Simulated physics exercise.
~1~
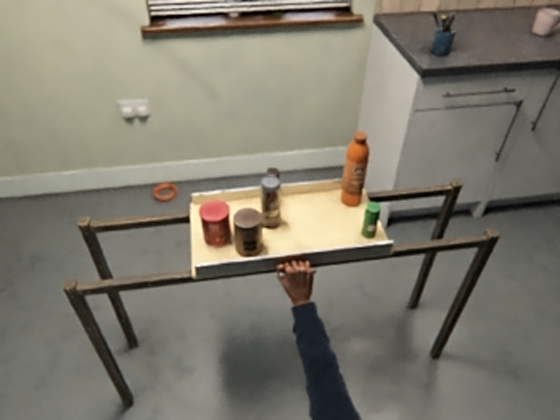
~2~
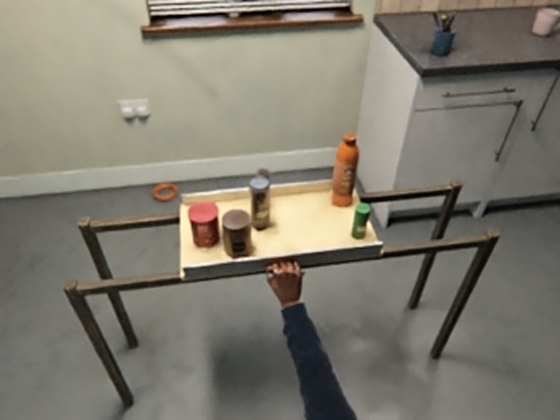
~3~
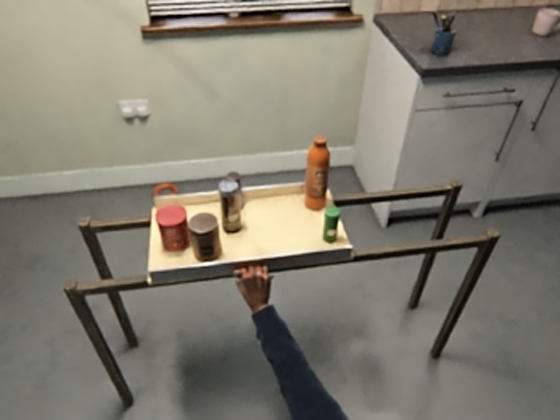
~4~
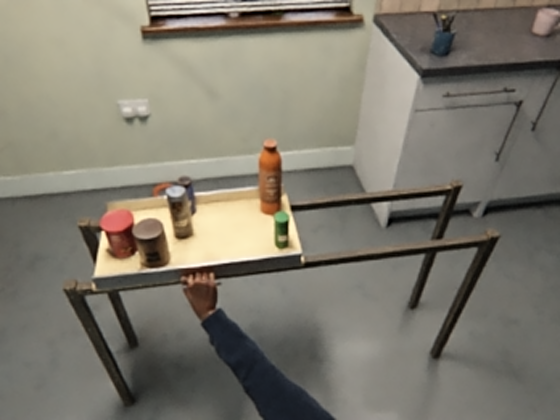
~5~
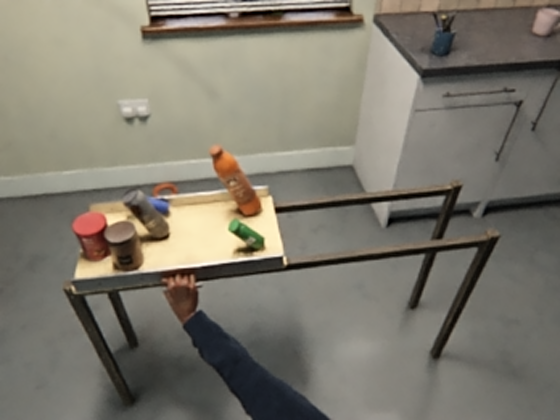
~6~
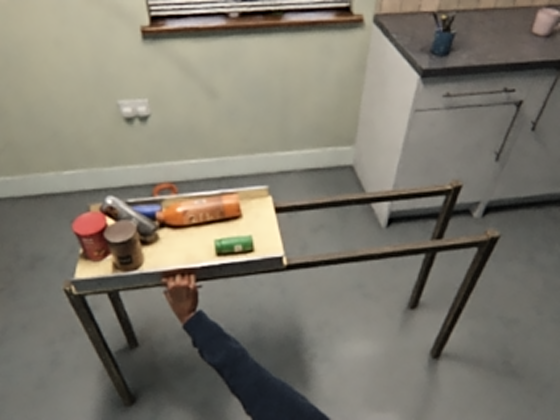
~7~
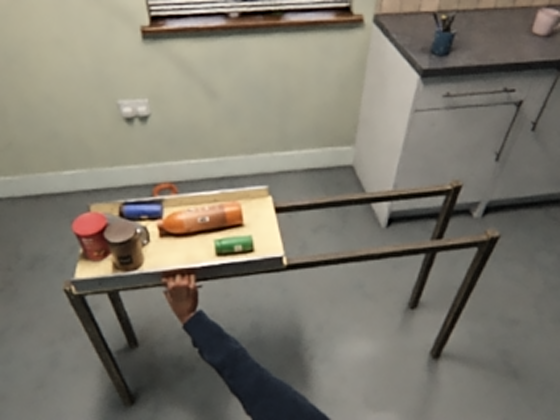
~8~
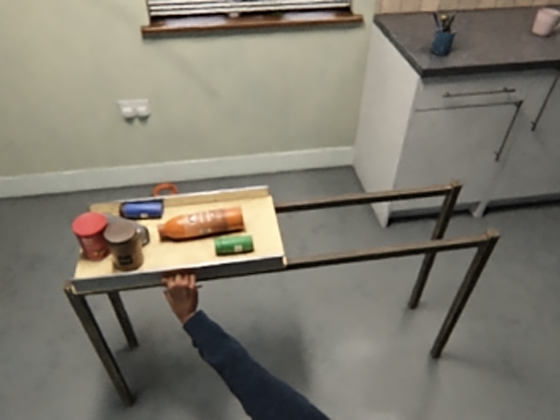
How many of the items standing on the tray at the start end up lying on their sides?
Four of them end up lying on their sides, namely the orange bottle, the blue shaker, the grey can and the green shaker.
